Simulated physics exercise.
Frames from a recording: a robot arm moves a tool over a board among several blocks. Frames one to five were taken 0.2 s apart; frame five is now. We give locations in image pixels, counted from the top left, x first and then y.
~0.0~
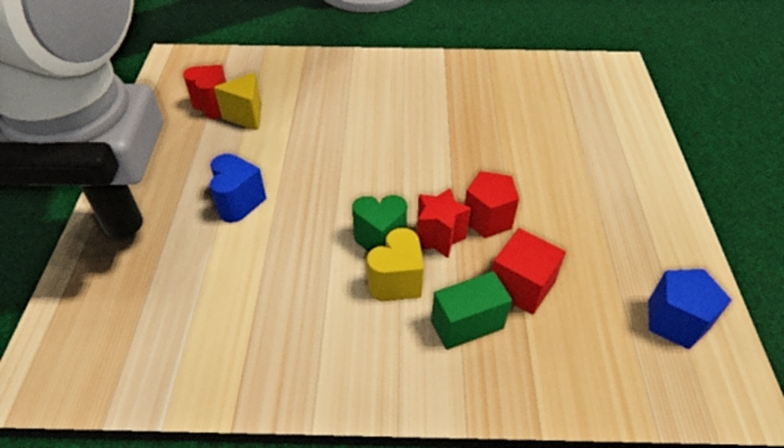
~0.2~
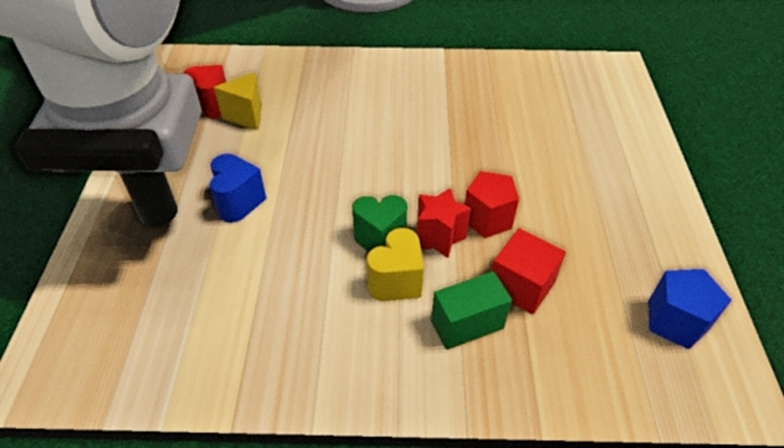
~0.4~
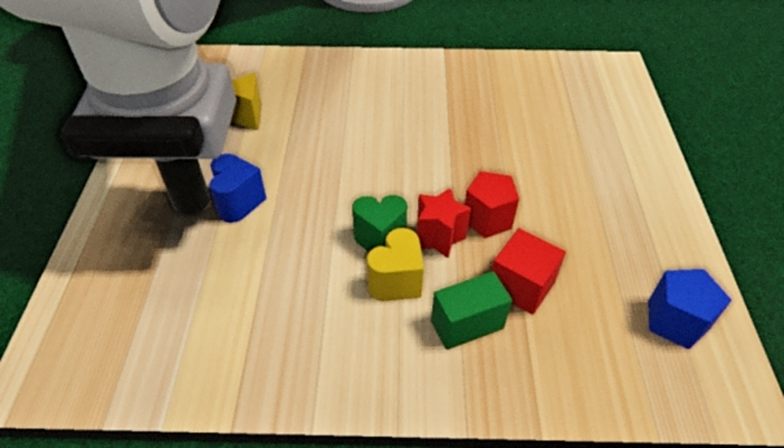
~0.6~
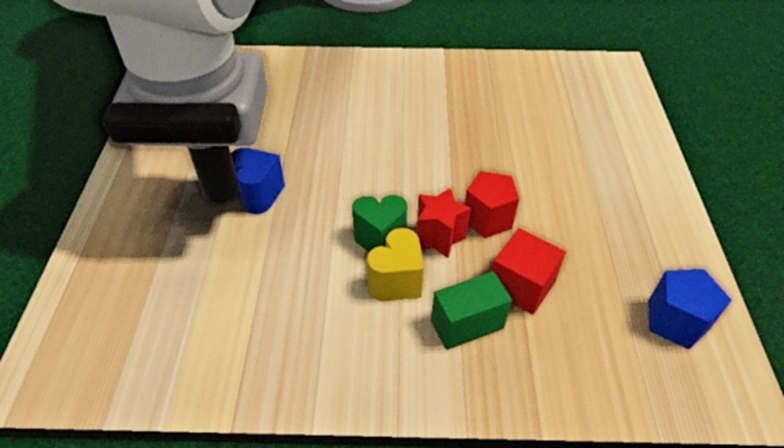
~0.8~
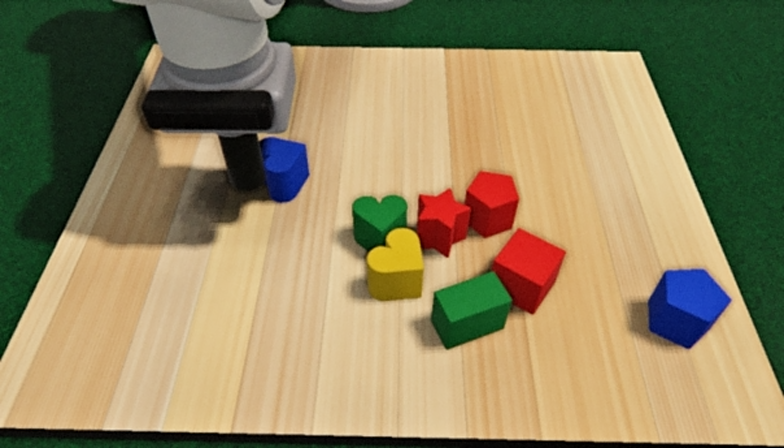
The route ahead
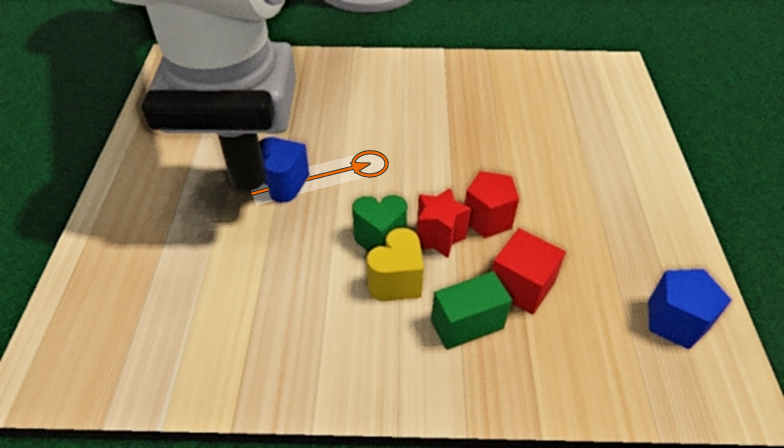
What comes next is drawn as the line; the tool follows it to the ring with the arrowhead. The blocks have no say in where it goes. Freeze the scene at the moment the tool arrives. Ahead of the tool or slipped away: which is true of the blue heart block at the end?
Before the tool.
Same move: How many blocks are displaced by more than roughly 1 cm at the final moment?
I'd put the number at one.
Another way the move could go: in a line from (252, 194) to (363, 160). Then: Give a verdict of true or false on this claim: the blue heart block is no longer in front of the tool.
That statement is not accurate.
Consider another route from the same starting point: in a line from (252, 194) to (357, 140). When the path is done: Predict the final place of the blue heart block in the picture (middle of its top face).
My prediction: (386, 101).
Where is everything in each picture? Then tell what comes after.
The first frame shows tip of the tool (124, 225), middles of tops, blue heart block (230, 171), green heart block (380, 209).
The second frame shows tool (159, 213), nothing pushed.
The third frame shows tool (192, 202), nothing pushed.
The fourth frame shows tool (221, 190), blue heart block (252, 163).
The fifth frame shows tool (249, 179), blue heart block (279, 152), green heart block (380, 209).
The line goes straight from (252, 194) to (370, 164).
The first path, step by step. One third of the way, tool (291, 168); blue heart block (321, 141).
Two thirds of the way, tool (330, 158); blue heart block (360, 132).
At the end, tool (370, 149); blue heart block (399, 122); green heart block unmoved.
